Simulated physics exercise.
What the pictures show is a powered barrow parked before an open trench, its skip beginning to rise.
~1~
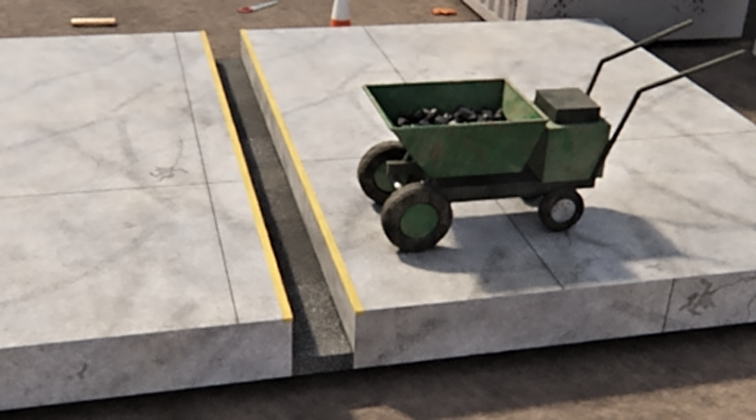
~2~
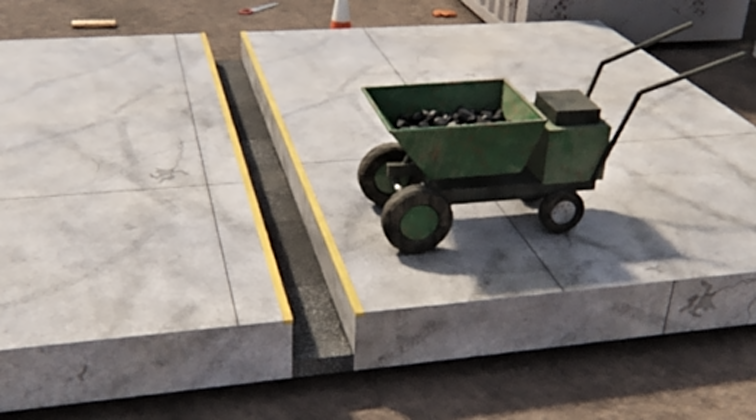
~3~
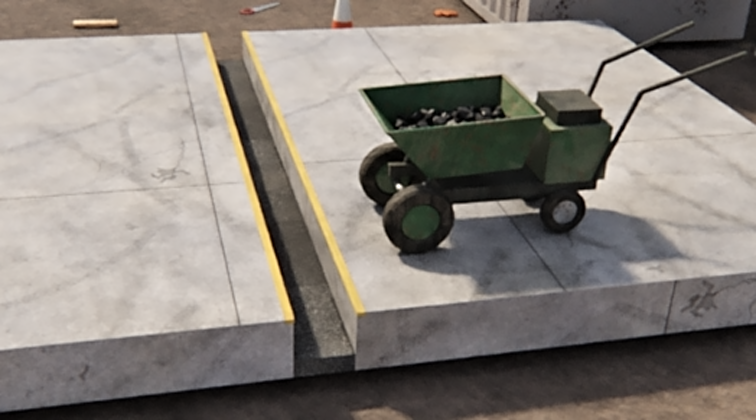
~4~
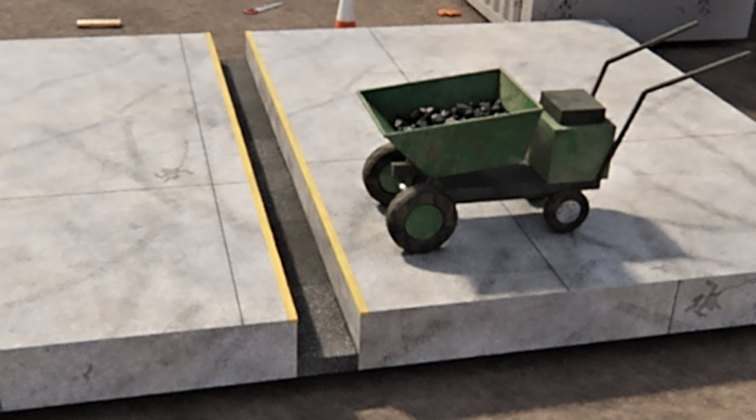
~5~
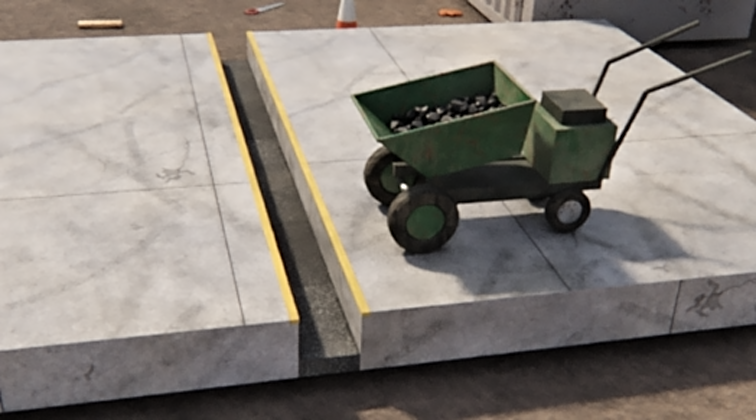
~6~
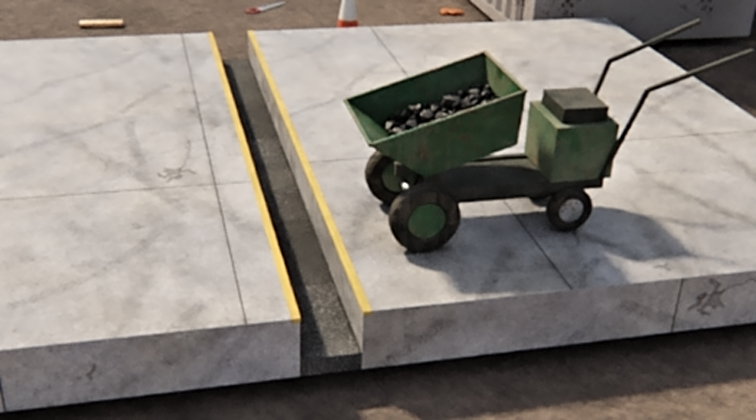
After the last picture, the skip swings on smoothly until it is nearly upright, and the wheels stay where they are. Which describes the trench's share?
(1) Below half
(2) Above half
Above half.
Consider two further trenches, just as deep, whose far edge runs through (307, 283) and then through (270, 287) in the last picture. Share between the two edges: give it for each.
Lab note: Case 1 near 50 percent, case 2 near 100 percent.
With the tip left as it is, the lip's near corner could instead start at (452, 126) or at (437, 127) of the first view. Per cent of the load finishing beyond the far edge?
0 % then 0 %.
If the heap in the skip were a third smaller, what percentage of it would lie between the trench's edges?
Close to 100 percent.
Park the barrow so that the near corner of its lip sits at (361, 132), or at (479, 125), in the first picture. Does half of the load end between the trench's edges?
Run 1 - a minority. Run 2 - a minority.
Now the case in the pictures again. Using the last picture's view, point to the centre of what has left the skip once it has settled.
I'd put the middle somewhere around (295, 262).
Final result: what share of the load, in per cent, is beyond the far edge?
Close to 10 in a hundred.
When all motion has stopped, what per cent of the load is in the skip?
0 per cent, roughly.
Just after the last frame, skip tipped steeply; every one in the skip.
A moment on, skip tipped right over; the larger part in the skip; roughly a quarter in or heaped over the trench.
Further on, skip tipped right over; just a few in the skip; the larger part in or heaped over the trench; about a tenth beyond it.
When it is over, skip tipped right over; the larger part in or heaped over the trench; about a tenth beyond it.
